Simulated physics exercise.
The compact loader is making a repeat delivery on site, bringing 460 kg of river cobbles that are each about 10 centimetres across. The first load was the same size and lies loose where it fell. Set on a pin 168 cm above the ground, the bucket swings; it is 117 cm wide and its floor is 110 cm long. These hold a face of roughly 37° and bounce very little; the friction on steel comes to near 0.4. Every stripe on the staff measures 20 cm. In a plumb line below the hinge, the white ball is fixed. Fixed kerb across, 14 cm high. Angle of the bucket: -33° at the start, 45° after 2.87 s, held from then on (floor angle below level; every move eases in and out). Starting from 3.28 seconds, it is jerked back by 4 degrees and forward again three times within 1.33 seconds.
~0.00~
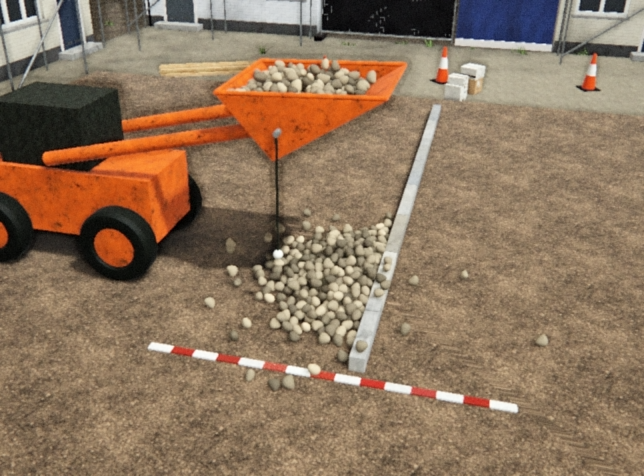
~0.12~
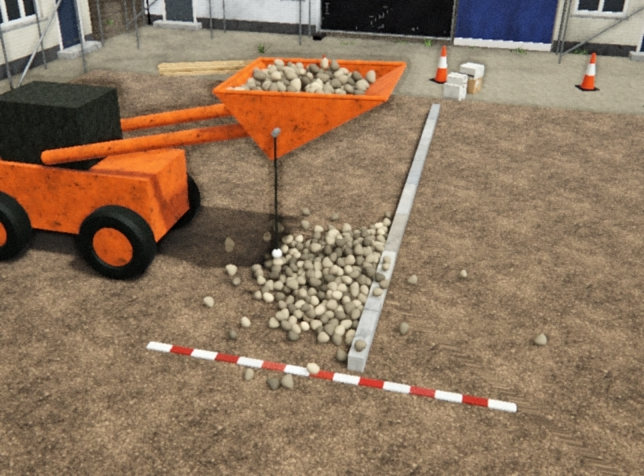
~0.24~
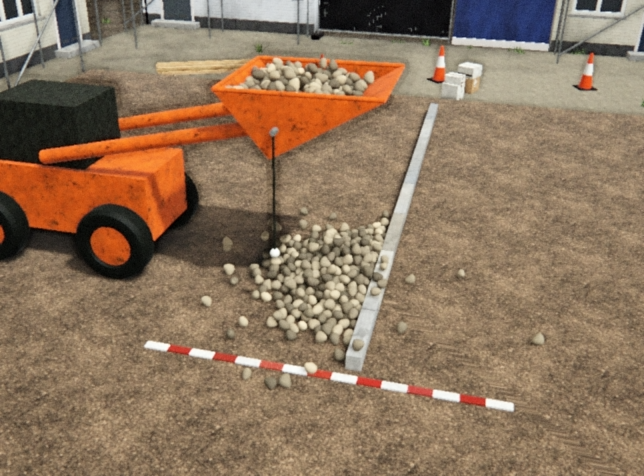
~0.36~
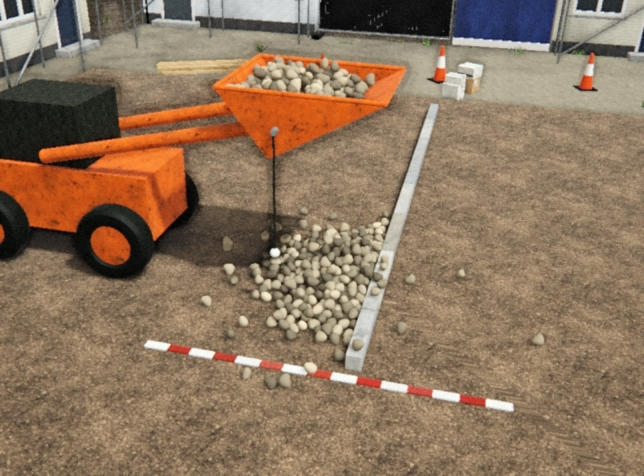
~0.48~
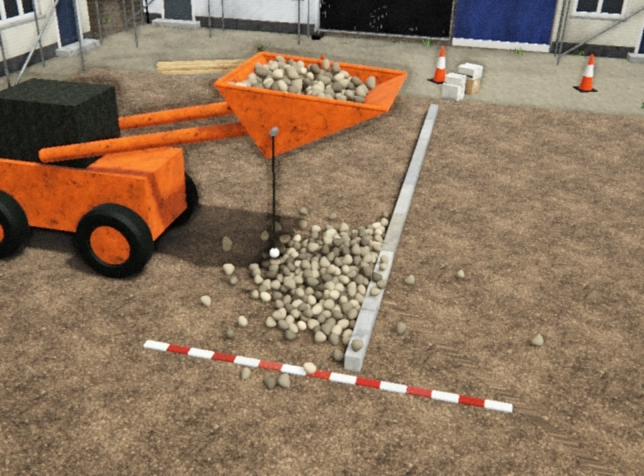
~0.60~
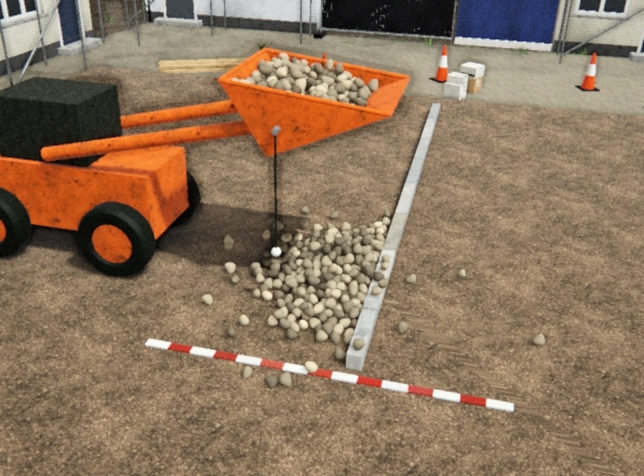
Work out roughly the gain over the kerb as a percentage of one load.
Close to 91 parts in a hundred.
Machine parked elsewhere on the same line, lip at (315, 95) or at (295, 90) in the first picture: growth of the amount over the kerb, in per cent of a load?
I'd say close to 20 per cent for one and close to 5 per cent for the other, in that order.
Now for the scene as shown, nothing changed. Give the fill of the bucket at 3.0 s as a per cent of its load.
About 0 per cent is held.
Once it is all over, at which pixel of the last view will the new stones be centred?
Around (430, 286) in the last picture.
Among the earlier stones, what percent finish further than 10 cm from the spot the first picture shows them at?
The answer is about 0 per cent.
After 2.2 s the floor is at 33°; in per cent of one load, 85 in the bucket, 111 on this side of the kerb, 4 over the kerb; the foremost stones are at (429, 273).
After 3.0 s the floor is at 45°; in per cent of one load, 0 in the bucket, 122 on this side of the kerb, 78 over the kerb; the foremost stones are at (519, 301).
After 5.1 s the floor is at 45°; in per cent of one load, 0 in the bucket, 108 on this side of the kerb, 92 over the kerb; the foremost stones are at (588, 279).
After 7.9 s the floor is at 45°; in per cent of one load, 0 in the bucket, 108 on this side of the kerb, 92 over the kerb; the foremost stones are at (588, 279). Net gain over the kerb, 91.
